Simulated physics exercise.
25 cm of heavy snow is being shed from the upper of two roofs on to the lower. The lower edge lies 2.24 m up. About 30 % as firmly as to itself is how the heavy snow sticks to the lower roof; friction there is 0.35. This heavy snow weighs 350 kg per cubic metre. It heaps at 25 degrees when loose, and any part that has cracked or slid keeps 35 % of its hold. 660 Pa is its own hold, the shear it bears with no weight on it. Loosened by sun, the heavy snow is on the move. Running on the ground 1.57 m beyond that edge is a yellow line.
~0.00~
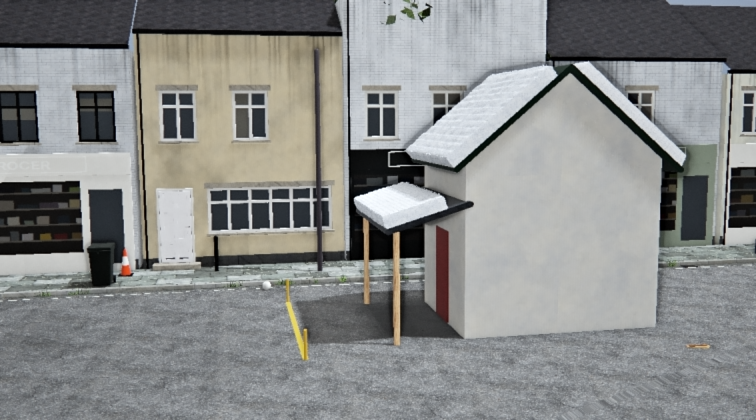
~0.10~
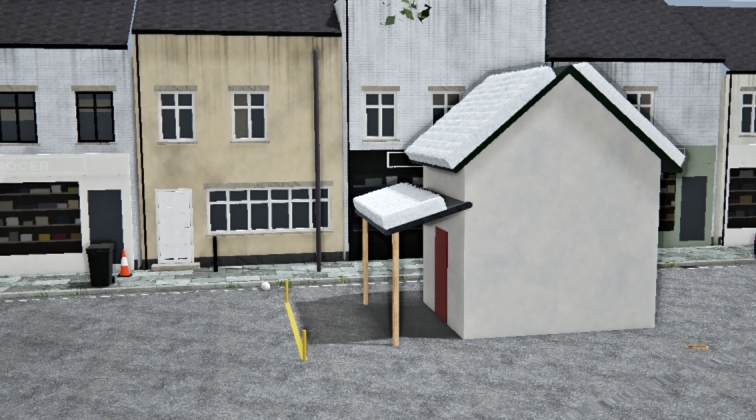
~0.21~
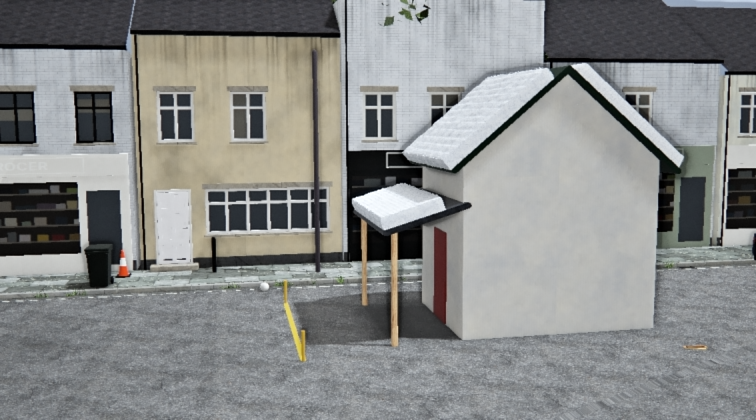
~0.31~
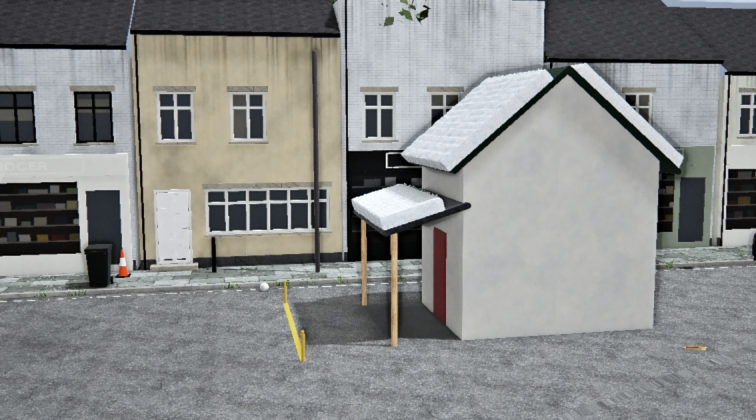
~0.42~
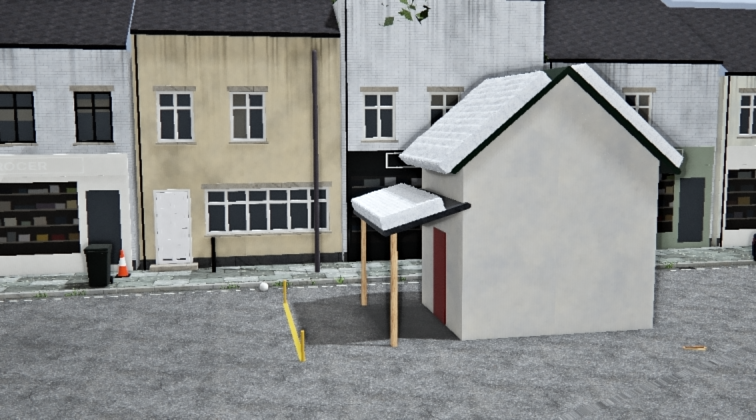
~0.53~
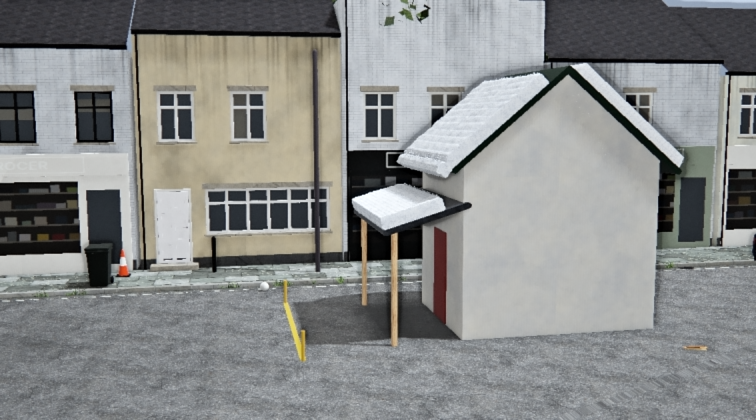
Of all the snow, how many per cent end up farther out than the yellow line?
I would say about 18 per cent of all the snow ends up past the yellow line.
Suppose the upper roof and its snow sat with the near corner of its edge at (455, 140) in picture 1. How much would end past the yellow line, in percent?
40 per cent or so.
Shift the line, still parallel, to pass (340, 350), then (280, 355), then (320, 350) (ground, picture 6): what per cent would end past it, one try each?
In that order: 40 %, 9 %, 30 %.
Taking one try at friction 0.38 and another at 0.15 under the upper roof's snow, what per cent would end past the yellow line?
First try 30 per cent, second try 50 per cent.
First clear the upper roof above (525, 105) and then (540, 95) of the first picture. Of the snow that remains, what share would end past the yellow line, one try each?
First try roughly 1 %, second roughly 7 %.
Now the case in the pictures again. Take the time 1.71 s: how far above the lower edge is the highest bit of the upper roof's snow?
1.7 m or thereabouts.
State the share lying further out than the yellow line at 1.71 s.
Some 0 per cent.
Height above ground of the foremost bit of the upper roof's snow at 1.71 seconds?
About 2.6 m.
After 1.07 s, none is below the lower edge and 0 % is past the line.
After 1.71 s, none is below the lower edge and 0 % is past the line.
After 2.36 s, 29 % is below the lower edge and 0 % is past the line.
After 3.00 s, 58 % is below the lower edge and 15 % is past the line.
After 4.90 s, 67 % is below the lower edge and 18 % is past the line.
